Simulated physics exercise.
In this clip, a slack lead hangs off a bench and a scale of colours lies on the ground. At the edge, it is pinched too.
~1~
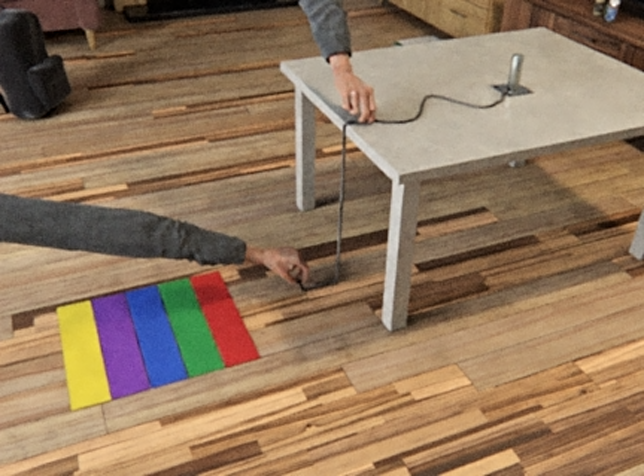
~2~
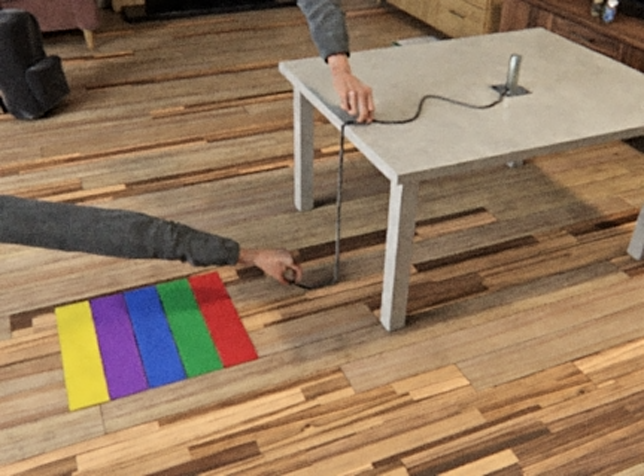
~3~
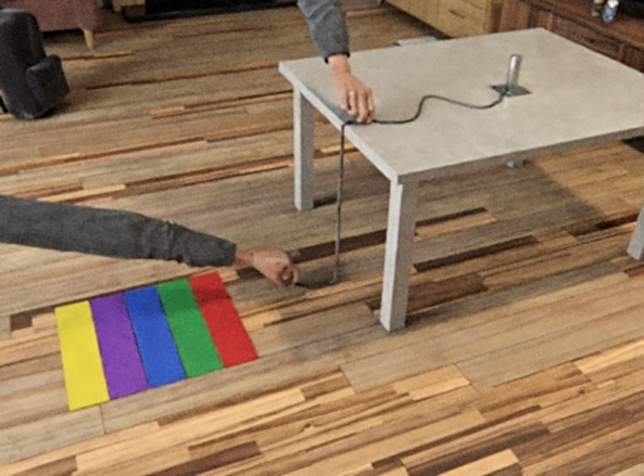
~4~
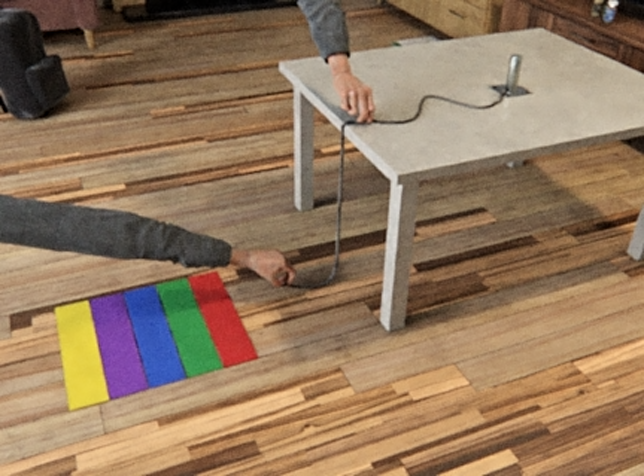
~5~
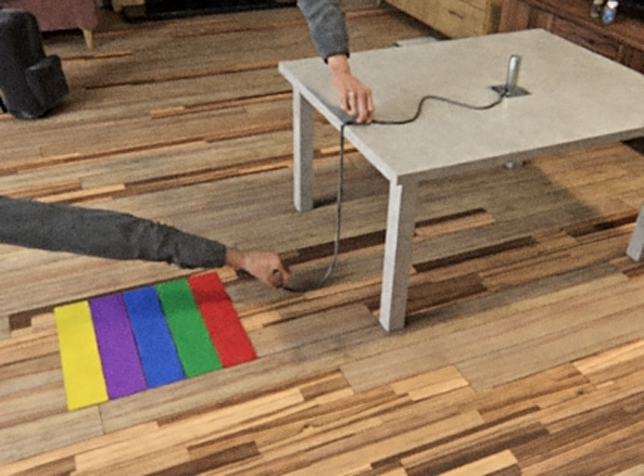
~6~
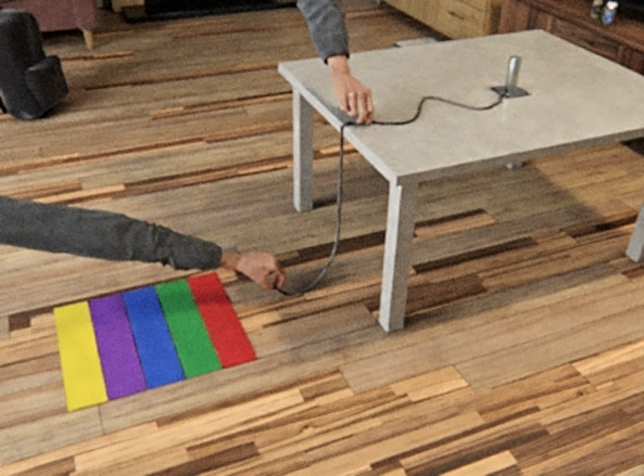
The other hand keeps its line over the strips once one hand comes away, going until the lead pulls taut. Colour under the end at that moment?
Purple.
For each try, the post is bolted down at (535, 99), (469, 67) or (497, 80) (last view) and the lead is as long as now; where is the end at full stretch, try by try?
Results per try: (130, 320); (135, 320); (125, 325).
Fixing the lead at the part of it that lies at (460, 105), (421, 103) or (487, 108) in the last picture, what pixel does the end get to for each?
Respectively (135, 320), (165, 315) and (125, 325).
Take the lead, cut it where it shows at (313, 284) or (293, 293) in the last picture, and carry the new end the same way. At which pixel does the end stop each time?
Pixel positions, in order: (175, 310), (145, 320).
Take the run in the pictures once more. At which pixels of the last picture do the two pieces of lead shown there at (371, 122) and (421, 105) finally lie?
The first lands at (315, 145), while the second lands at (390, 114).
A little later, end near (181, 310); over green.
Next, end near (138, 320); over blue.
When it is tight, end near (111, 327); over purple. Over purple.
